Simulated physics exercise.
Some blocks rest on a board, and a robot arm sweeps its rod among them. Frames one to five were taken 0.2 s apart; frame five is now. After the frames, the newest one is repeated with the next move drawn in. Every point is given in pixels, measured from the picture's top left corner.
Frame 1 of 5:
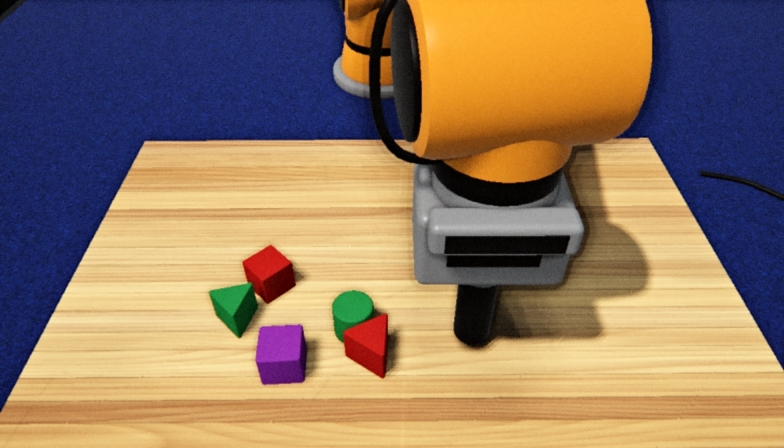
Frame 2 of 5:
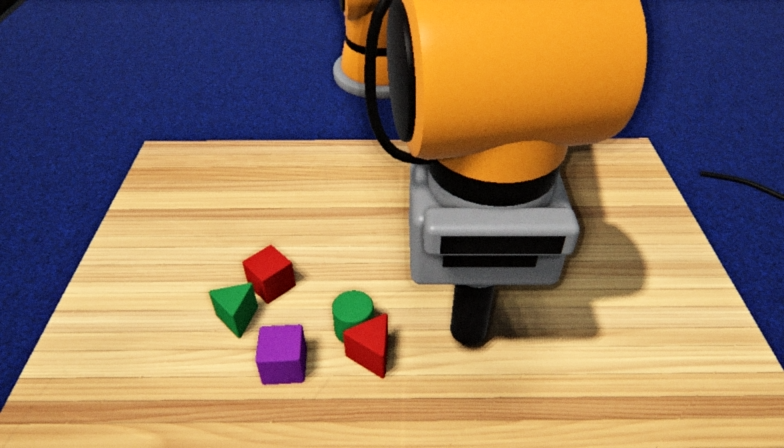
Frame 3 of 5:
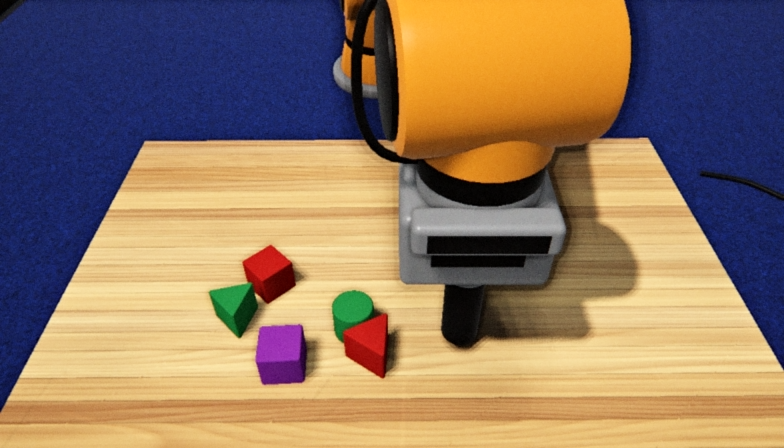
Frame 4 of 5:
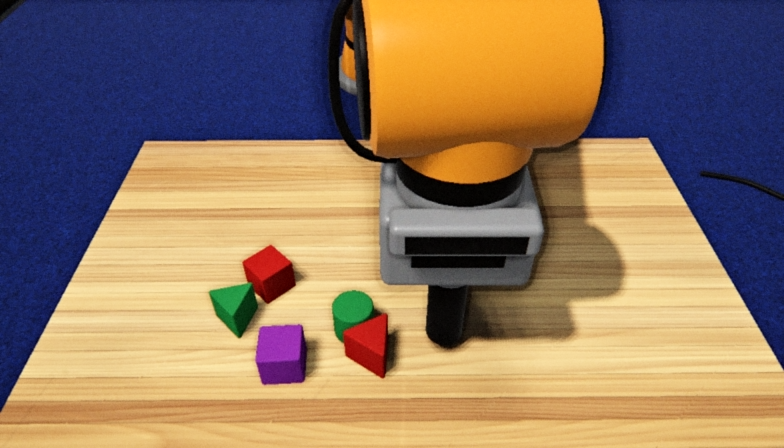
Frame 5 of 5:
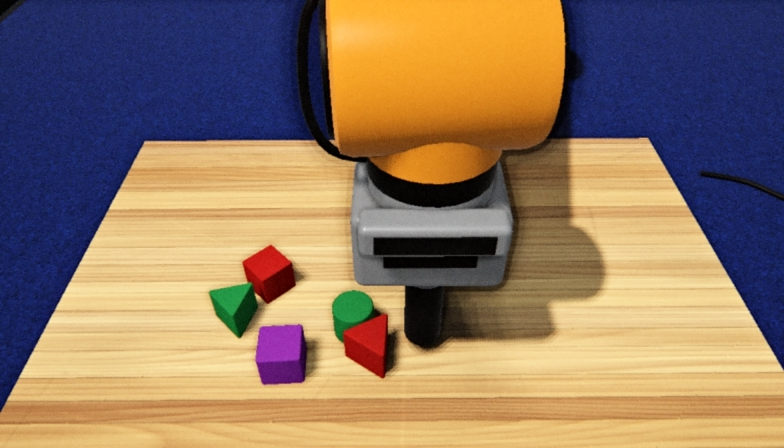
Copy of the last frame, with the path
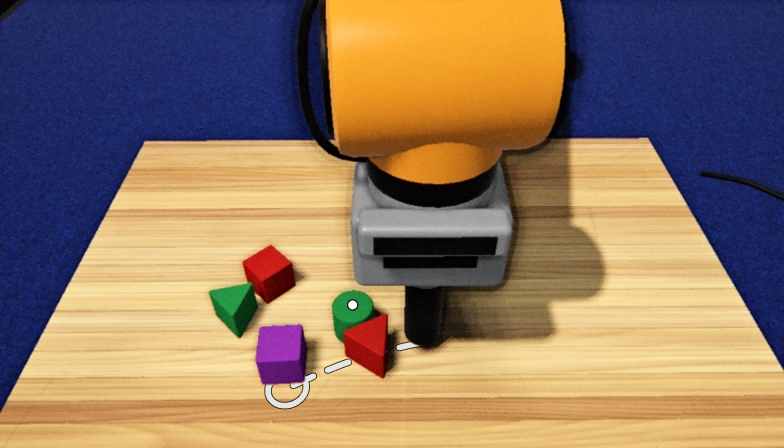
An orange robot arm with a grey head and a black rod stands over a pale wooden board on a blue floor, seen from above at a fixed angle. Left of the rod sit five blocks: a red cube, a green triangle, a purple cube, a green cylinder and a red triangle. The arm slides the upright rod a short way left, barely moving at first, while the blocks stay still.
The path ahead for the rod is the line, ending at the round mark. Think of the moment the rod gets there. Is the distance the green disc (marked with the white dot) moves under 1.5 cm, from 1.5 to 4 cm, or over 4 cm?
The under 1.5 cm band.
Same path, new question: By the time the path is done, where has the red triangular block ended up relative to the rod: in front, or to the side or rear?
It stays on the rod's front.
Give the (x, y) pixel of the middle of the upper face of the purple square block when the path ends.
I'd say the purple square block ends with its top centre at (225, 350).
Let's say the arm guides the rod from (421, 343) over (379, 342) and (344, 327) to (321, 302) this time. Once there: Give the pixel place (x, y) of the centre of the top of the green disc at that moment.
So, by the moment the path ends, you'll find the top centre of the green disc at (283, 270).
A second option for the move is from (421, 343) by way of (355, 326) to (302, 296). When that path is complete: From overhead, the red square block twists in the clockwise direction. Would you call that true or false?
The statement is correct.
The drawn path runs from (421, 343) via (355, 360), ending at (287, 388); the dot is on the green disc.
What follows on the original path. One third of the way, rod at (376, 342); green disc at (342, 303); red triangular block at (341, 339).
Two thirds of the way, rod at (329, 358); purple square block at (253, 349), turned 35° clockwise; green disc at (341, 303); red triangular block at (294, 358), turned 25° anticlockwise.
At the end, rod at (285, 378); green triangular block not moved; purple square block at (227, 349), turned 55° clockwise; green disc at (341, 303); red triangular block at (244, 376).
